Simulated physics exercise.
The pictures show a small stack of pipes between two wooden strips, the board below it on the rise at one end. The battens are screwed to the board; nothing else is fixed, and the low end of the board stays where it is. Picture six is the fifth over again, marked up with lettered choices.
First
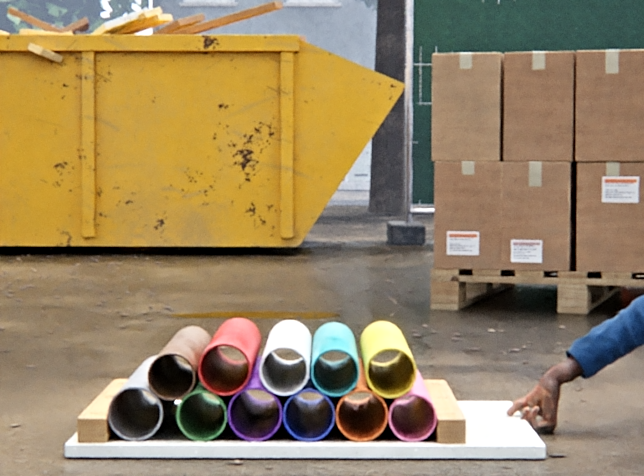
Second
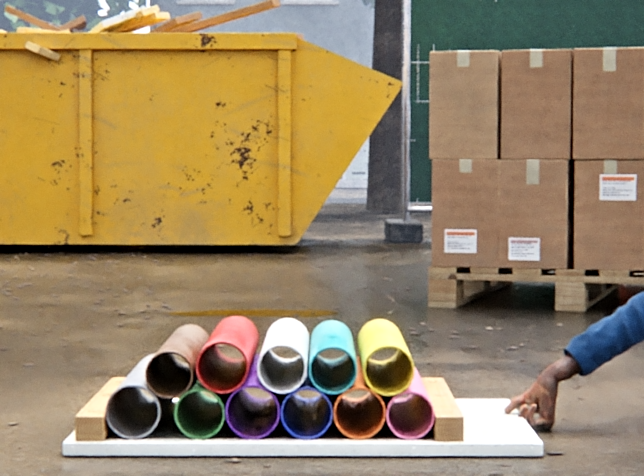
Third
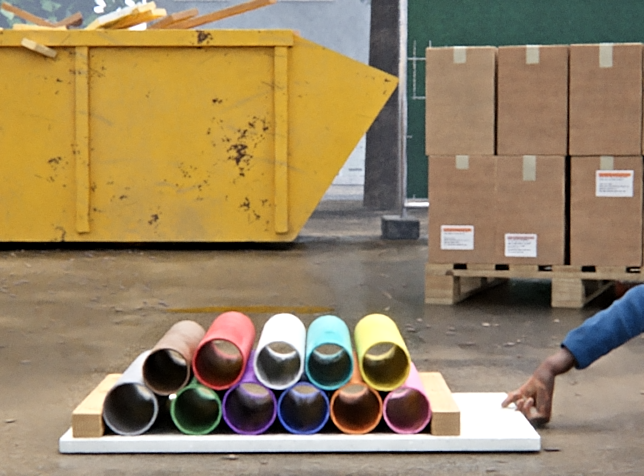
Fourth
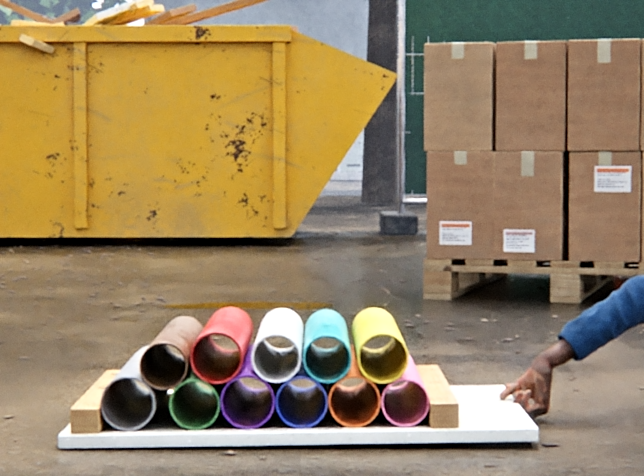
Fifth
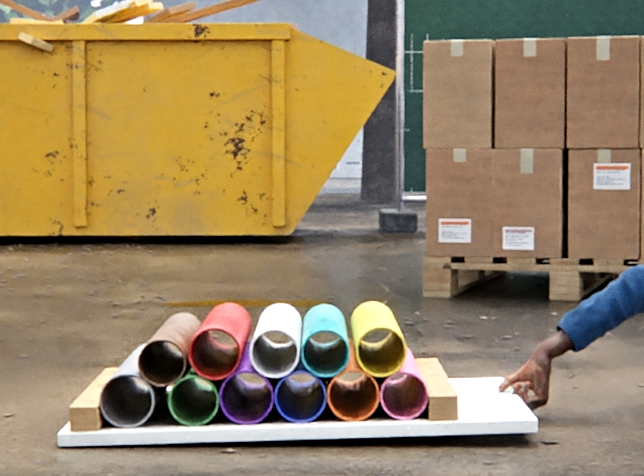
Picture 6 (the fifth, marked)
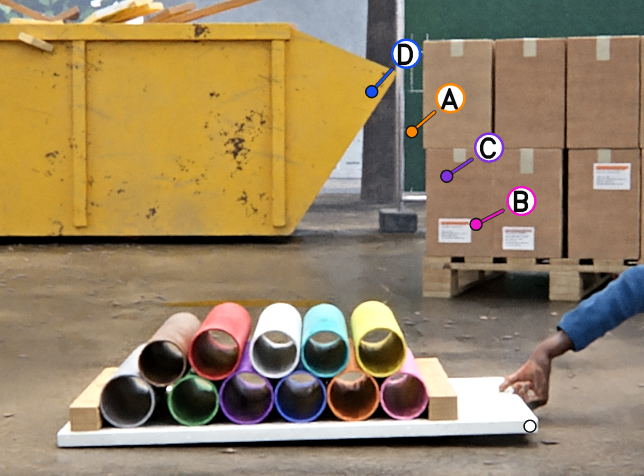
In a yard, a hand slightly raises the right end of a board holding colourful pipes.
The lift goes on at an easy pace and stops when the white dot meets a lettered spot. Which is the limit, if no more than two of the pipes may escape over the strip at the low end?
The last mark within the limit is B.
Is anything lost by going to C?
Yes.
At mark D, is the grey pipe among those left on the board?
Yes, with D.
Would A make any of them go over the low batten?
Yes, at A.
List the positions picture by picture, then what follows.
Pink pipe (413, 417); white pipe (284, 370); turquoise pipe (335, 372), in the first picture.
Turquoise pipe (333, 370); brown pipe (169, 375), in the second picture.
Board (301, 409); orange pipe (357, 408); pink pipe (407, 410); blue pipe (303, 408), in the third picture.
Board (300, 402); grey pipe (128, 403); green pipe (195, 405), in the fourth picture.
Board (299, 398); grey pipe (127, 401); green pipe (194, 401), in the fifth picture.
On the marked copy, A at (412, 132); B at (476, 224); C at (447, 176); D at (371, 92); the white dot at (530, 426).
With B. Early on, board at 19°.
Further on, board at 27°.
At the end, board at 27°, two over the low batten (brown, red).
As for the rest, A five over the low batten; C five over the low batten; D five over the low batten.
